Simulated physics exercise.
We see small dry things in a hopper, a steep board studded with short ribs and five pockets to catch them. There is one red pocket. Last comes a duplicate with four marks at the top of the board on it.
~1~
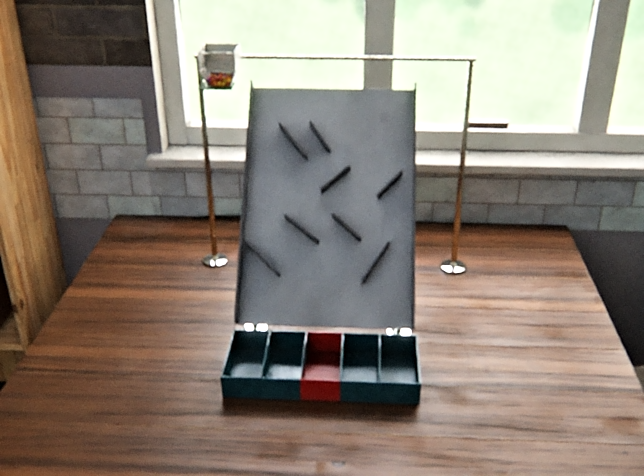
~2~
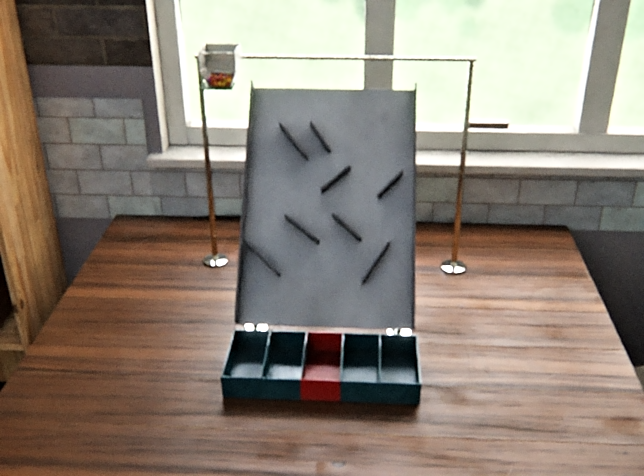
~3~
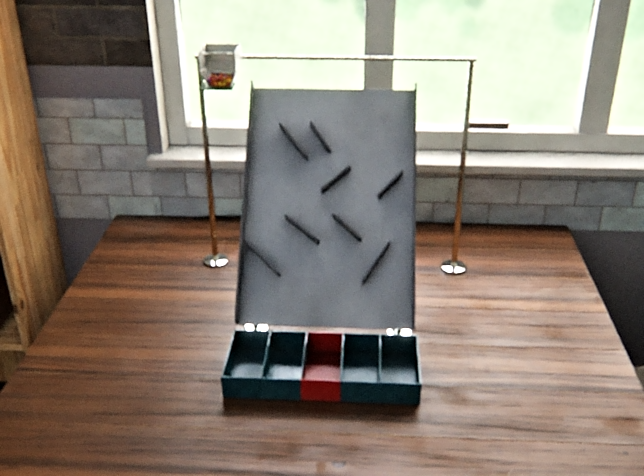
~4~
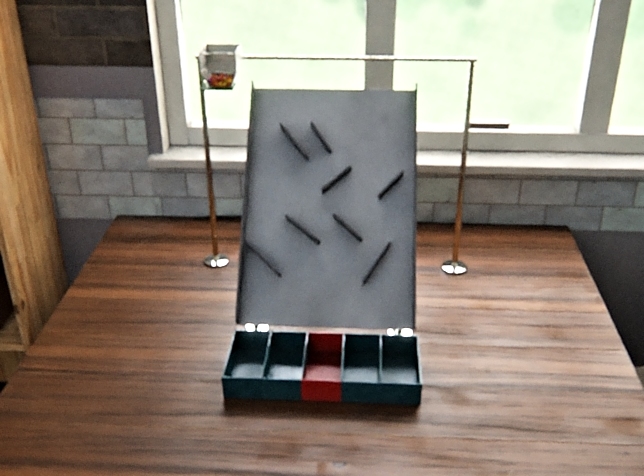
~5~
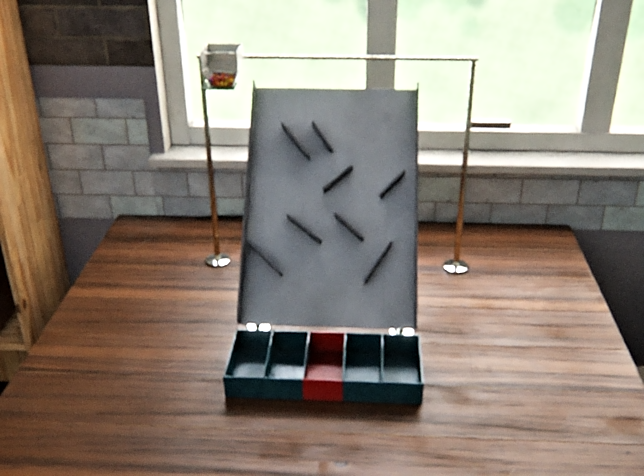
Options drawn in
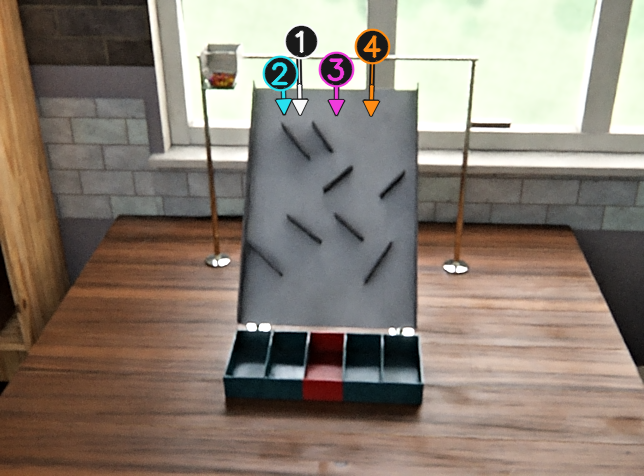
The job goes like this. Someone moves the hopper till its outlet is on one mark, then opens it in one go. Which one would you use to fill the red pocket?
4 is best.
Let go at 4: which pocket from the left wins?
It is the third one.
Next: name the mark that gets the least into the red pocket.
It is 1.
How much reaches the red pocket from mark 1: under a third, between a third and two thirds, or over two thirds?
Mark 1 gives under a third.
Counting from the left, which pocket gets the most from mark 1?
The fourth from the left.
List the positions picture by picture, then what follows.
Hopper at (221, 80), round plastic beads, door shut, in the first picture.
Ribs (280, 123) to (307, 155), (310, 121) to (330, 149), (321, 189) to (350, 165), in the second picture.
Ribs (378, 195) to (403, 170), (285, 215) to (318, 241), (333, 213) to (361, 238), in the third picture.
Ribs (246, 241) to (279, 274), (363, 281) to (390, 242), in the fourth picture.
Red pocket at (323, 388), number 3 of 5 from the left, in the fifth picture.
On the marked copy, mark 1 meets the board at (300, 109); mark 2 meets the board at (284, 108); mark 3 meets the board at (336, 109); mark 4 meets the board at (371, 110).
If 1 is chosen, a small part in the red pocket, about two thirds in other pockets, about a quarter outside the box.
If 2 is chosen, about a third in the red pocket, about a third in other pockets, about a quarter outside the box.
If 3 is chosen, about a third in the red pocket, about a third in other pockets, about a quarter outside the box.
If 4 is chosen, about two thirds in the red pocket, a small part in other pockets, about a quarter outside the box.
